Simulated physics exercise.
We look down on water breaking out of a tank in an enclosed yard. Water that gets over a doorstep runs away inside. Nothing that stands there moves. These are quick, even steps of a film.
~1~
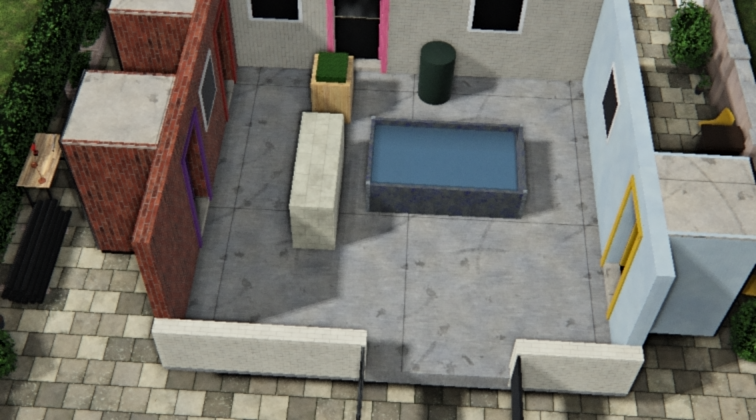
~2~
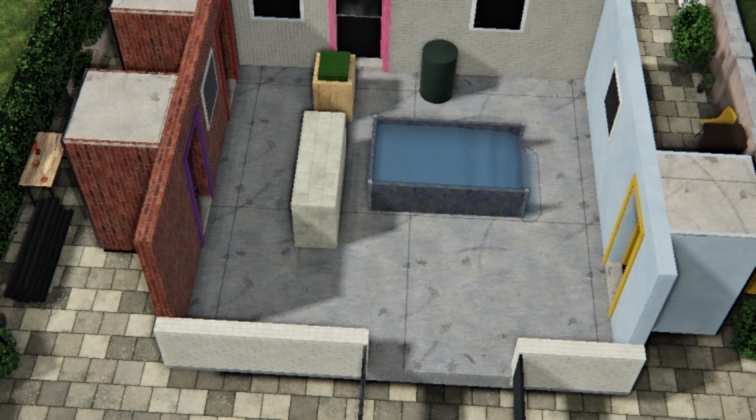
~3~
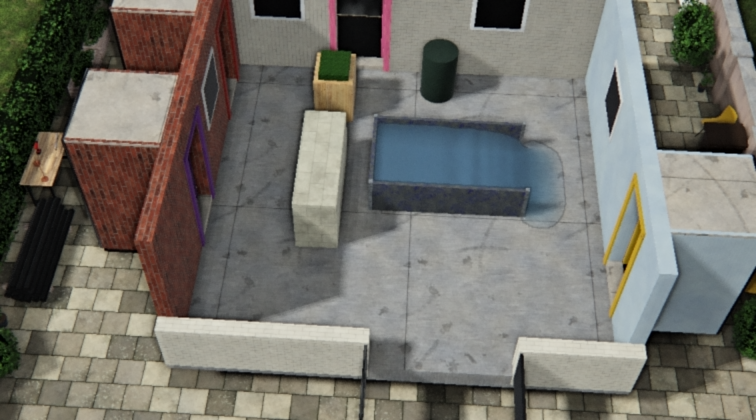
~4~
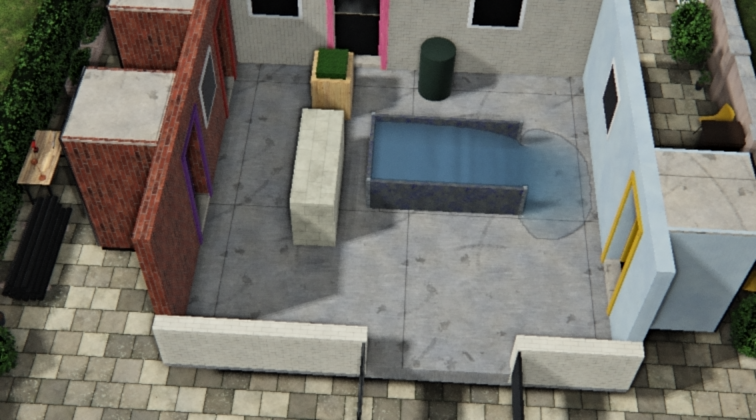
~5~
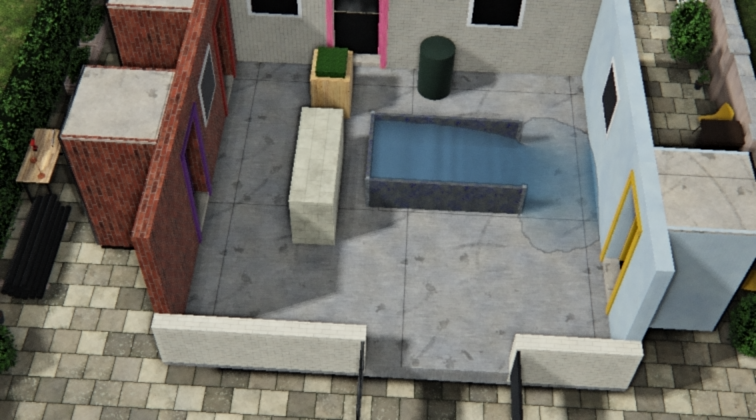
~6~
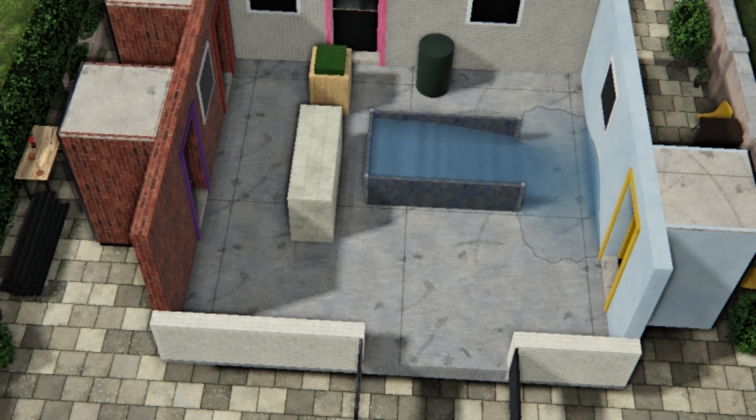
Water pours out the right end of a rectangular tank and spreads across the grey yard floor.
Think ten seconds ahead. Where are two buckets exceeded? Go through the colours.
The yellow door stays under that; the red door stays under that; the pink door stays under that; the purple door stays under that.
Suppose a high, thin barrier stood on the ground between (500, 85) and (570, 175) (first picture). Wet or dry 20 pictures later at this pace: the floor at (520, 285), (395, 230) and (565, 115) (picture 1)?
One after the other: Under water, dry, covered.
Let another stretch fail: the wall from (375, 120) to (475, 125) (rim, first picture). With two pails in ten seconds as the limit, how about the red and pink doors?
In short: Red lets more in, pink is over.
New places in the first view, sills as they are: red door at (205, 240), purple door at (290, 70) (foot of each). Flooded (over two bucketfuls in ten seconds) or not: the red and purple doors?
One by one: Red is under, purple holds.
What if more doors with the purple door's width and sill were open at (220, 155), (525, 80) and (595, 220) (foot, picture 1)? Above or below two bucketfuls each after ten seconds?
One after the other: Keeps below it, floods, floods.
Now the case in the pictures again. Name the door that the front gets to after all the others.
That is the purple door.
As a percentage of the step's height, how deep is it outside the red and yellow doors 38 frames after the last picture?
Near 80 and 30 in a hundred.
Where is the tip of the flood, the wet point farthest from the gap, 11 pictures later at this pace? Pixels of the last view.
Around (610, 362).
A moment on, water covers 15 % of the floor; the yellow door wet at the sill, nothing in, the red door not reached, the pink door not reached, the purple door not reached.
Next, water covers 25 % of the floor; the yellow door wet at the sill, nothing in, the red door not reached, the pink door not reached, the purple door not reached.
Then, water covers 45 % of the floor; the yellow door wet at the sill, nothing in, the red door not reached, the pink door wet at the sill, nothing in, the purple door not reached.
Later, water covers 80 % of the floor; the yellow door wet at the sill, nothing in, the red door wet at the sill, nothing in, the pink door wet at the sill, nothing in, the purple door not reached.
In the end, water covers 95 % of the floor; the yellow door wet at the sill, nothing in, the red door wet at the sill, nothing in, the pink door wet at the sill, nothing in, the purple door under two buckets in.
